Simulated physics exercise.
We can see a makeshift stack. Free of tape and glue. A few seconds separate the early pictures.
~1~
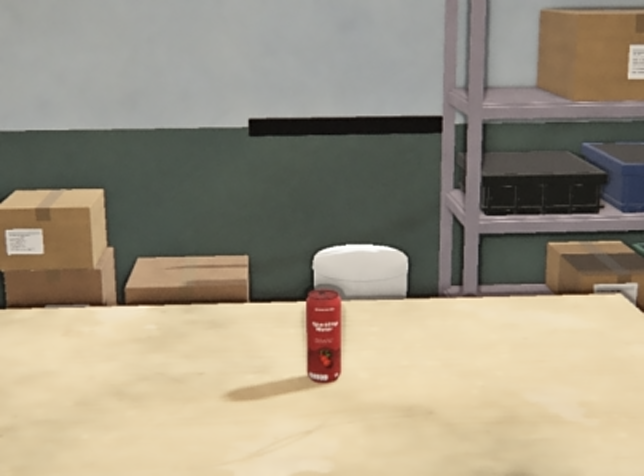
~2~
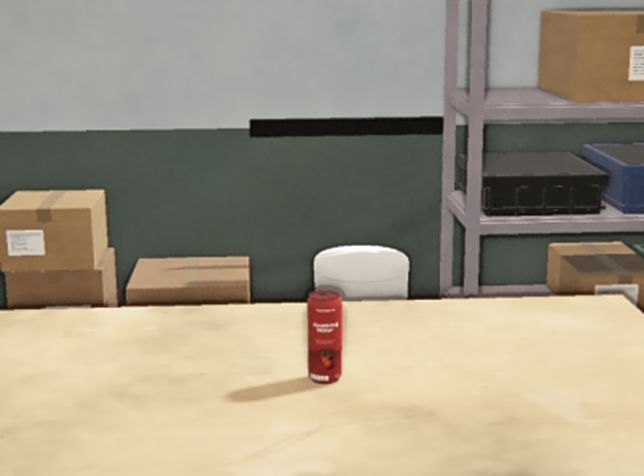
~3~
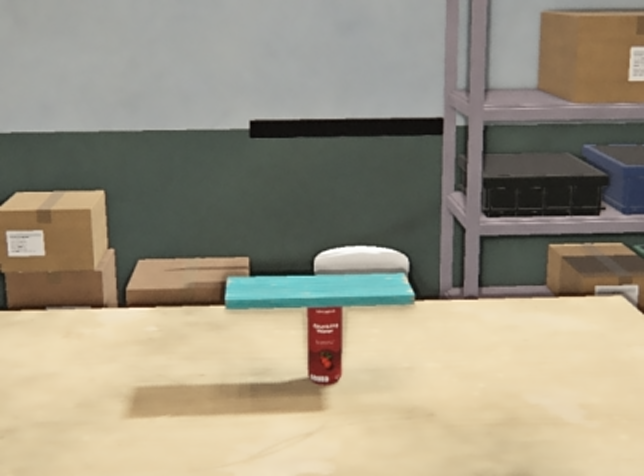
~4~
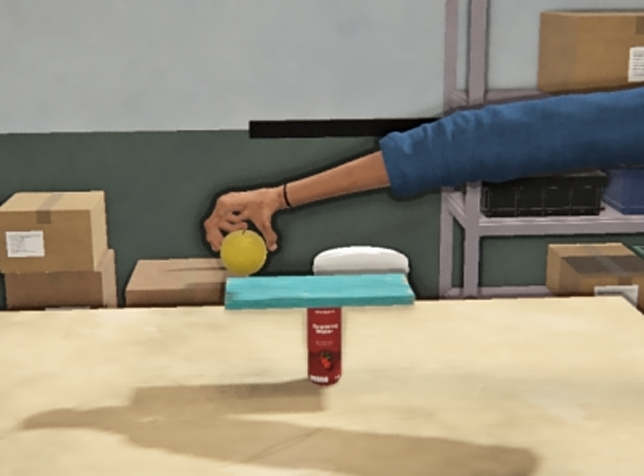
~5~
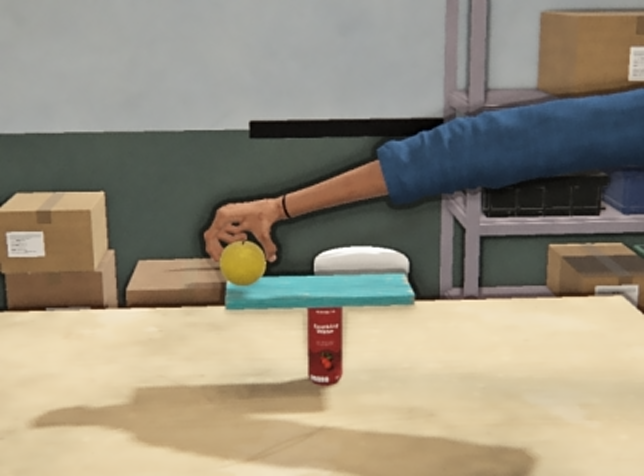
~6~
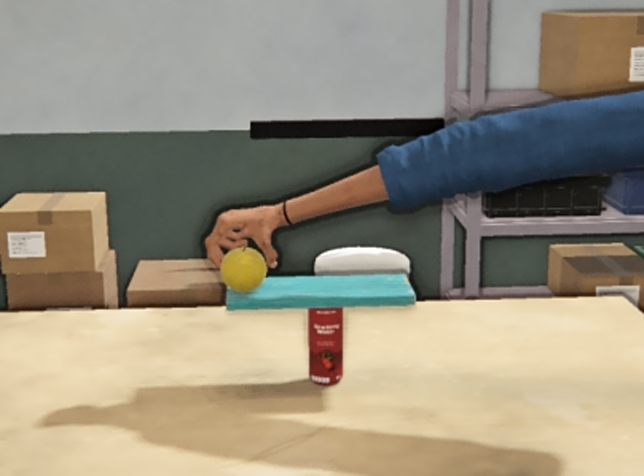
At first, a red can stands alone on a pale tabletop, and then a flat teal board lies across its top. An arm in a blue sleeve reaches in from the right, holding a yellow apple above the board's left end, and lowers it slightly until it rests there, still held.
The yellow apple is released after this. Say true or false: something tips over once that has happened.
True - something tips over.
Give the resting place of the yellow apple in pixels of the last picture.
Close to pixel (236, 369).
Then, 0.40 s past the last view, yellow apple now fallen; turquoise board rocked 58° from its first pose.
Then, 0.90 s past the last view, turquoise board now fallen; red can rocked 27° from its first pose.
Then, 1.10 s past the last view, red can now fallen.
Finally, fallen, red can, turquoise board and yellow apple. Final places as the last picture's camera would see them, yellow apple near (236, 369). The stack loses its balance.
